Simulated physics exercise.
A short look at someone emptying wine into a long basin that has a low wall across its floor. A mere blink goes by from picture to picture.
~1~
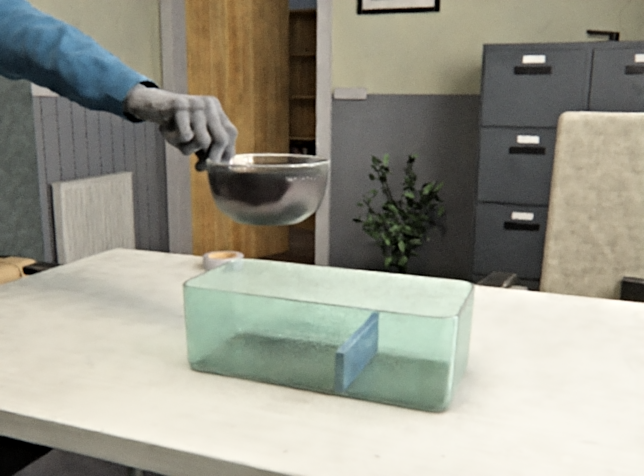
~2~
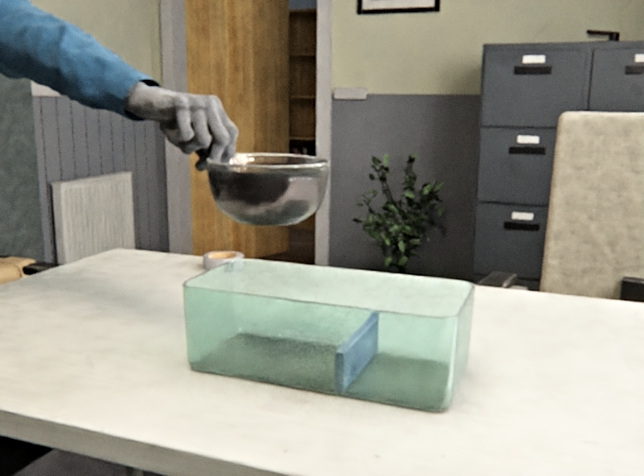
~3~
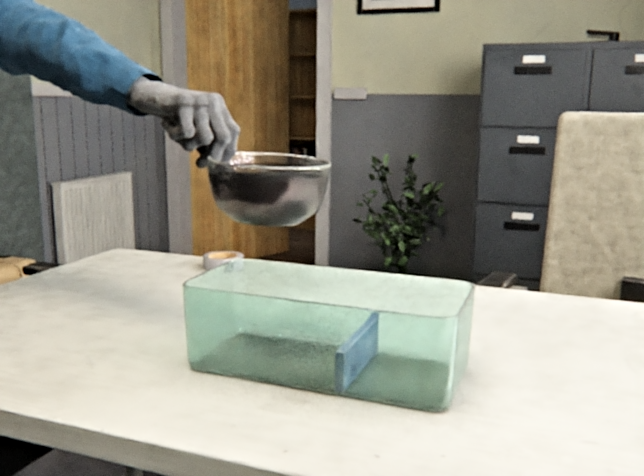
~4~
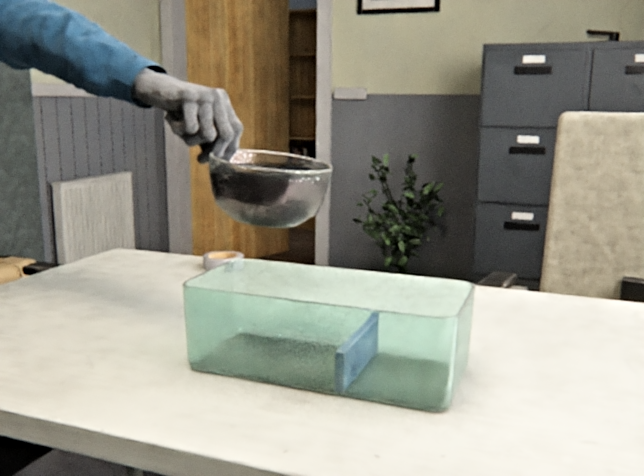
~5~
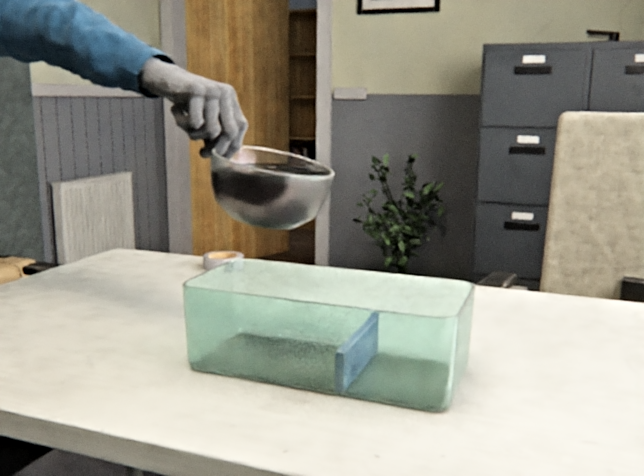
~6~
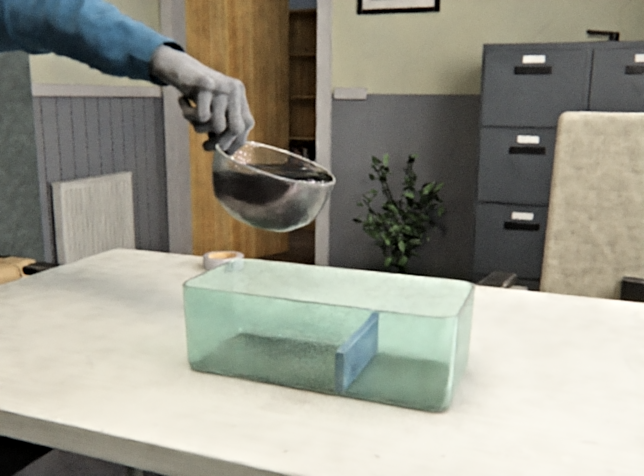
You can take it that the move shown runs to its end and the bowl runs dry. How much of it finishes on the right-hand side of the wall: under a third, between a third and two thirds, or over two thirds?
The centre band.
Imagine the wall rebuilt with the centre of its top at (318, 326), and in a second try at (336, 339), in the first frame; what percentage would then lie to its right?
That'd be about 90 percent for the first and about 75 percent for the other.
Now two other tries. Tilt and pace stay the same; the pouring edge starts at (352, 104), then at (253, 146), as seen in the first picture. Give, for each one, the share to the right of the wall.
Roughly 80 percent on the first try and 5 percent on the second.
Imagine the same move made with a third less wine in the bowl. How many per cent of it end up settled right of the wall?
Some 35 parts in a hundred.
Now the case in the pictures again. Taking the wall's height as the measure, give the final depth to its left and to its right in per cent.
On the left it's around 20 per cent; on the right, 60 per cent.
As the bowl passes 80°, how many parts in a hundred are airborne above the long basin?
Around 35 in a hundred.
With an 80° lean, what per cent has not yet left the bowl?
30 per cent, roughly.
A moment on, the bowl is tipped on its side and 31 per cent is still to pour, 4 is left of the wall and 32 right of it.
Next, the bowl is tipped right over and 1 per cent is still to pour, 39 is left of the wall and 57 right of it.
Then the bowl is tipped right over and 0 per cent is still to pour, 42 is left of the wall and 57 right of it.
Later the bowl is tipped right over and 0 per cent is still to pour, 42 is left of the wall and 57 right of it.
In the end 42 per cent lies left of the wall, 57 right of it and 1 outside.
